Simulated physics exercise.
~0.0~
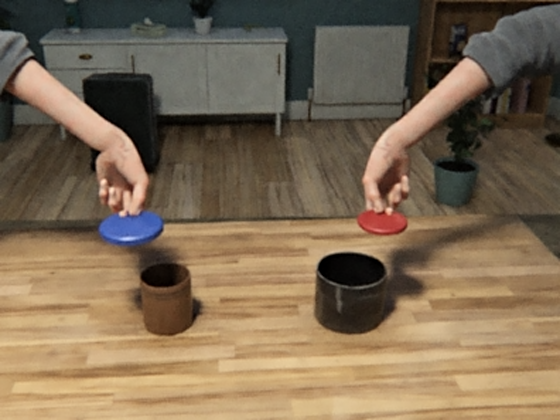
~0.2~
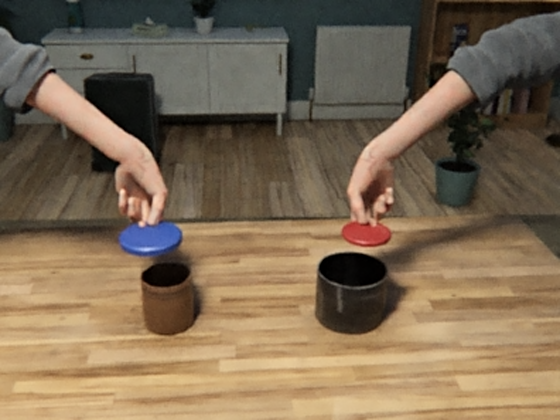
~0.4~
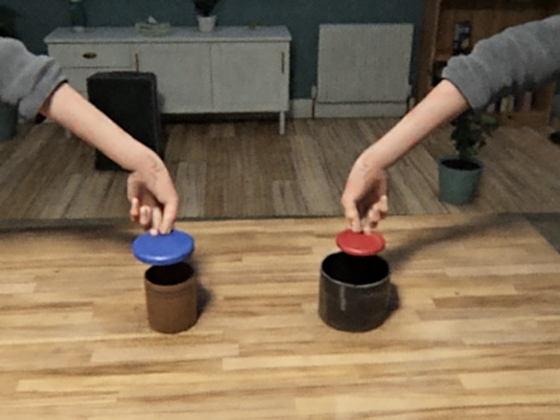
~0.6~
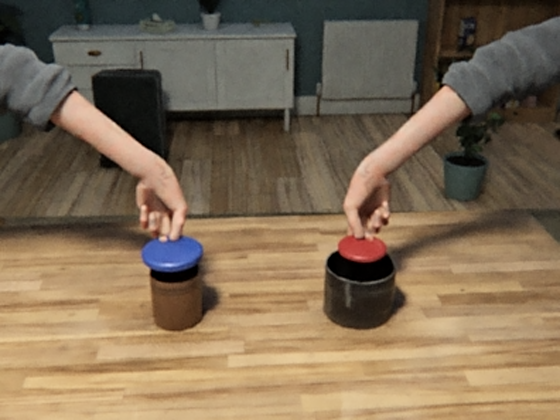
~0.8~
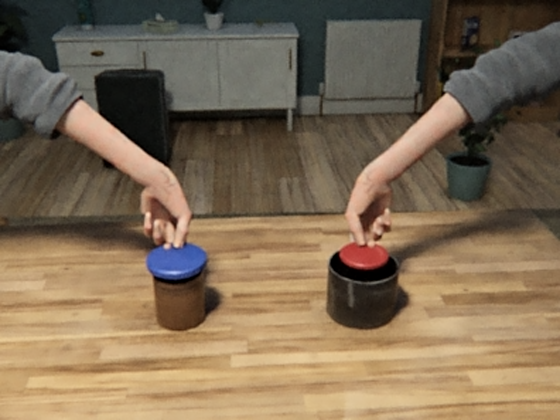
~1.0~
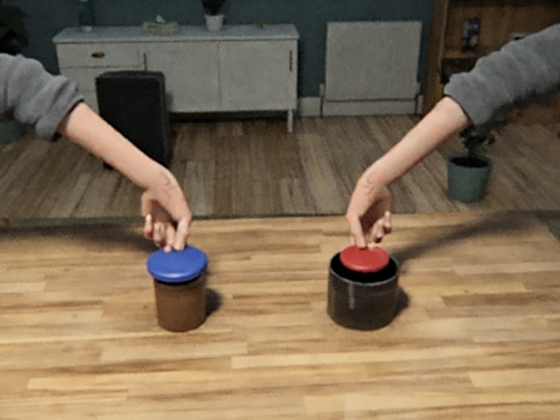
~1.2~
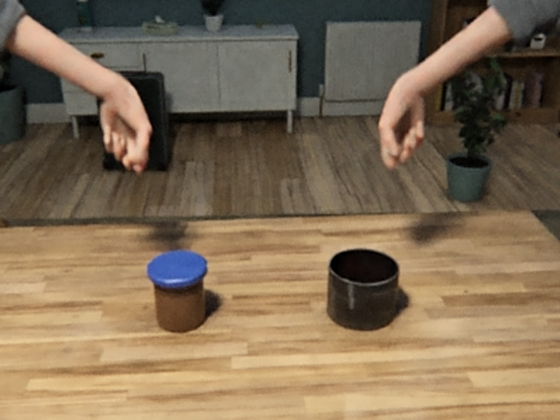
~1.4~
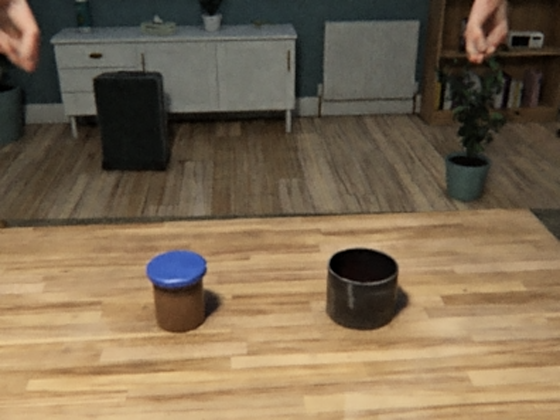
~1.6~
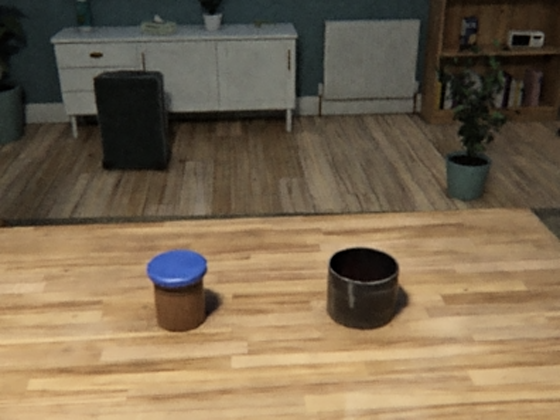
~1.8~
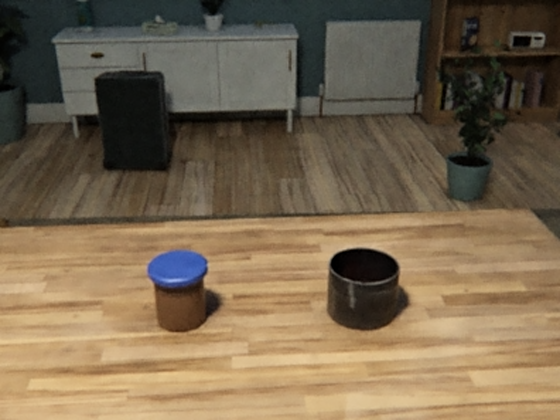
The video shows two hands lowering a blue disc onto a small brown mug on the left and a red disc over a wider dark cup on the right, then letting go and withdrawing, leaving the blue disc covering the mug while the red one drops inside the cup, out of sight.
